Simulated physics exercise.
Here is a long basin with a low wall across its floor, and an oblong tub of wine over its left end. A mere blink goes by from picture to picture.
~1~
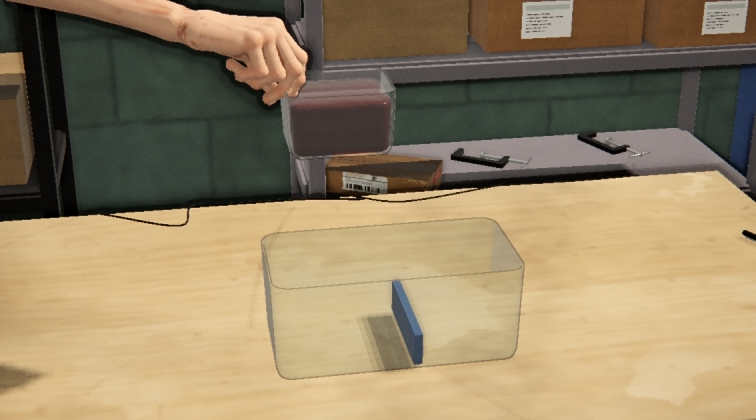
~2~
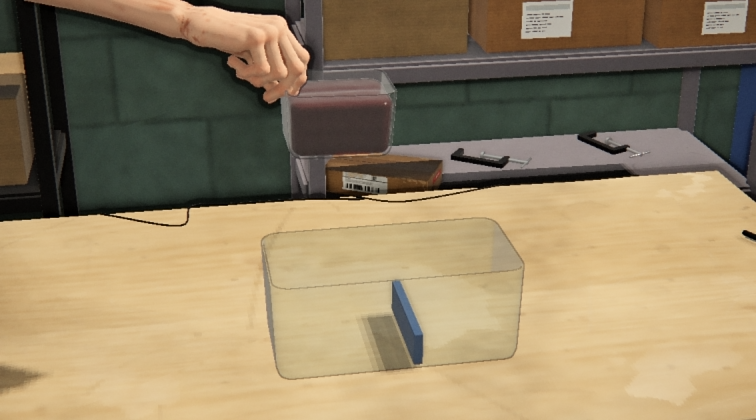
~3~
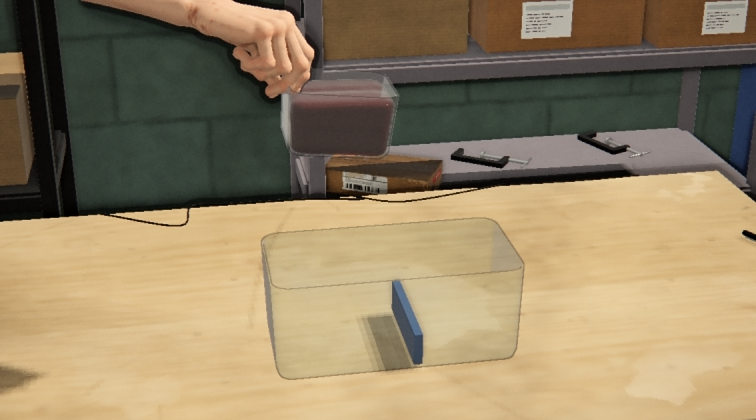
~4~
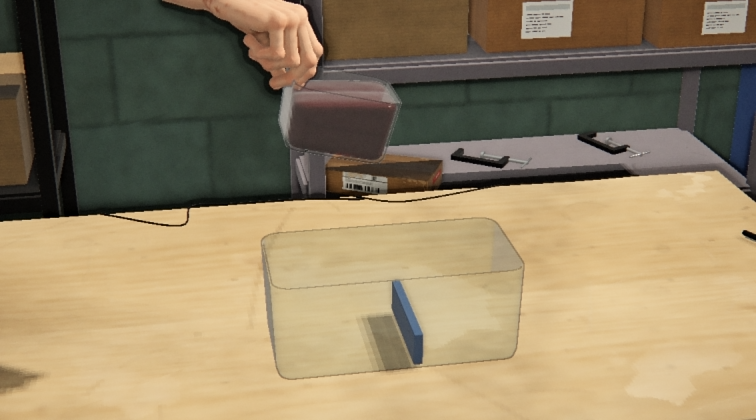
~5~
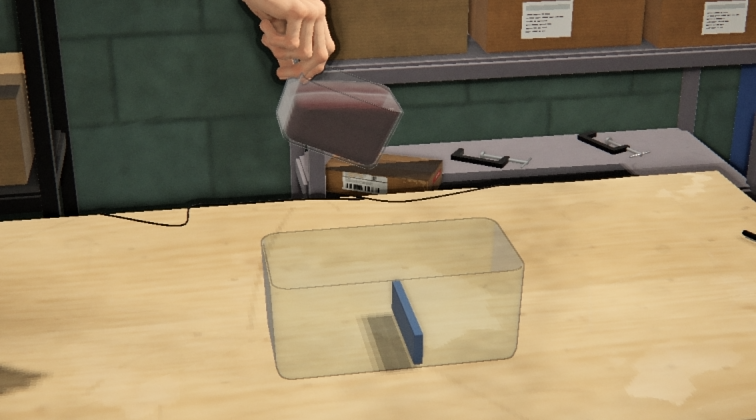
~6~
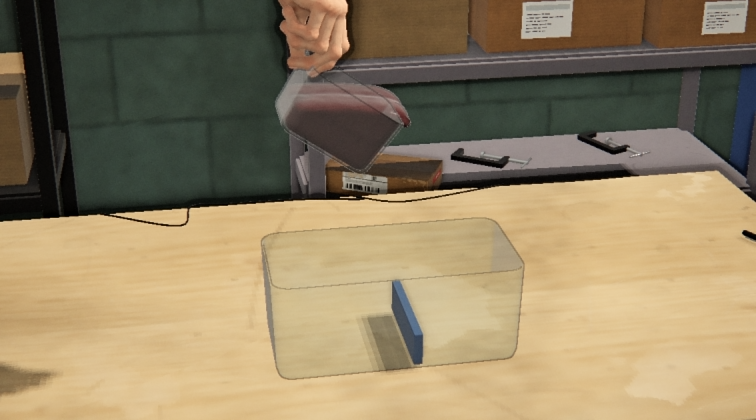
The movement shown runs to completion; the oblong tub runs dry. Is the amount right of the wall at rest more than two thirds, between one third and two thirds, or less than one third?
It is more than two thirds.
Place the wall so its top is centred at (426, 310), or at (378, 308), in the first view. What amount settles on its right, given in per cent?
I'd expect near 55 percent the first time and near 85 percent the next.
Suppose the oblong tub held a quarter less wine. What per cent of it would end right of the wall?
It comes to around 75 percent.
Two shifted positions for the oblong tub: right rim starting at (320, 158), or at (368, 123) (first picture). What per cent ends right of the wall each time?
The first start gives some 15 %, the second some 60 %.
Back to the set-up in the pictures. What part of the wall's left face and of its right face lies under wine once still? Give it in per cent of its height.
Once it settles, the left reaches around 10 and the right around 70.
A moment on, the oblong tub is tipped right over and 20 per cent is still to pour, 0 is left of the wall and 28 right of it.
Next, the oblong tub is tipped right over and 2 per cent is still to pour, 10 is left of the wall and 75 right of it.
Then the oblong tub is tipped right over and 0 per cent is still to pour, 19 is left of the wall and 77 right of it.
Later the oblong tub is tipped right over and 0 per cent is still to pour, 20 is left of the wall and 76 right of it.
In the end 20 per cent lies left of the wall, 76 right of it and 4 outside.
